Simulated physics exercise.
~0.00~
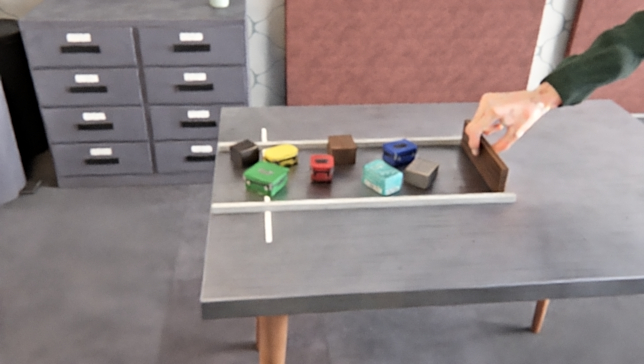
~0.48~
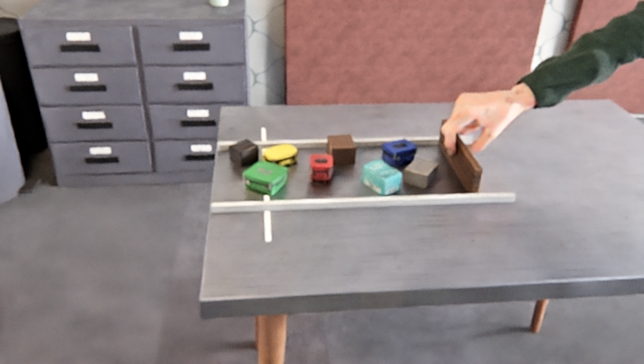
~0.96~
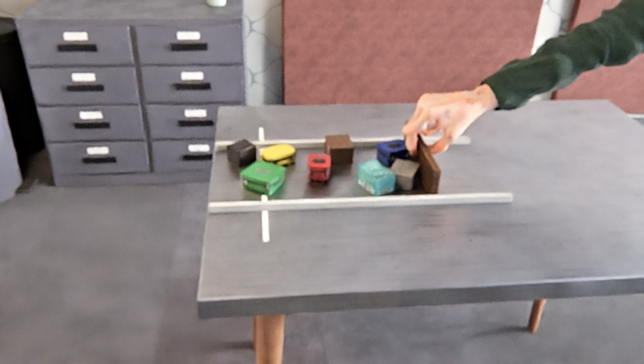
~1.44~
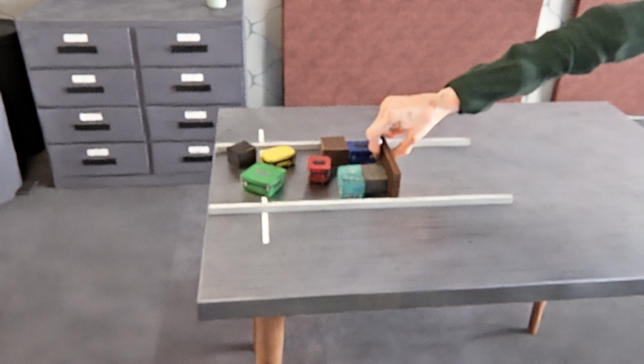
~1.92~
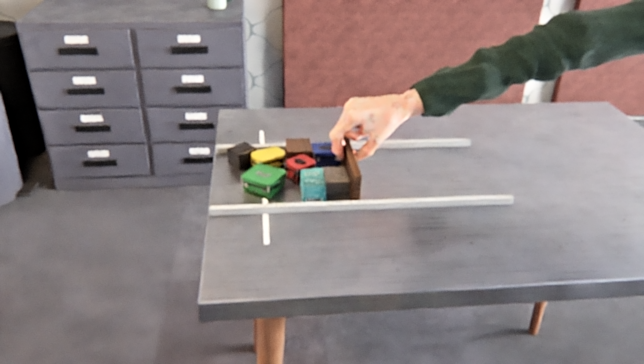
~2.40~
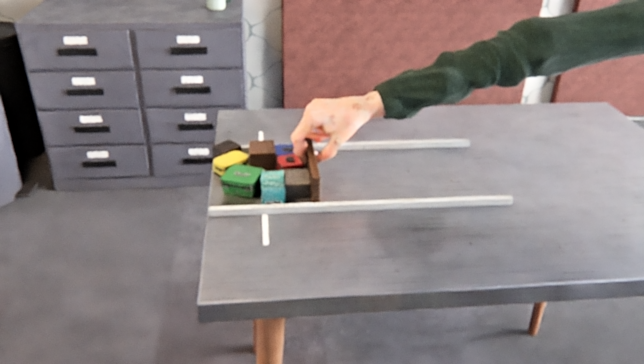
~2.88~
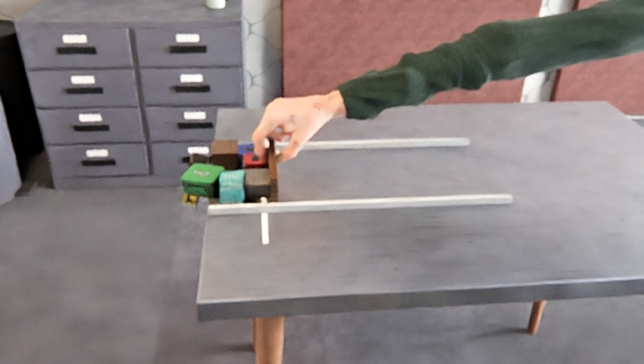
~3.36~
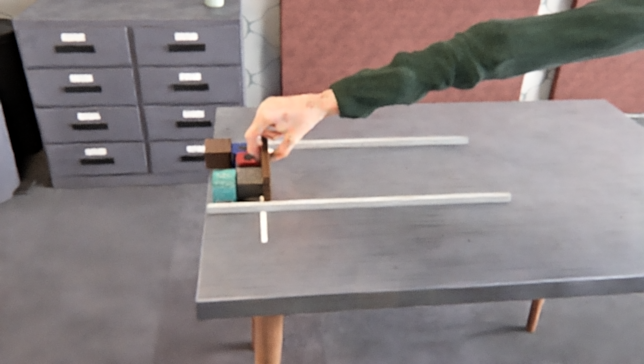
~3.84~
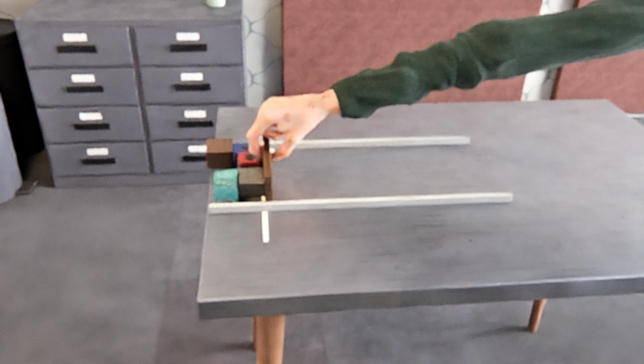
A hand slid an upright brown board left between two pale rails on a grey table, gathering small colourful objects until it stopped at the tape mark, and the green case, yellow case and black block went over the edge while the others stayed up.
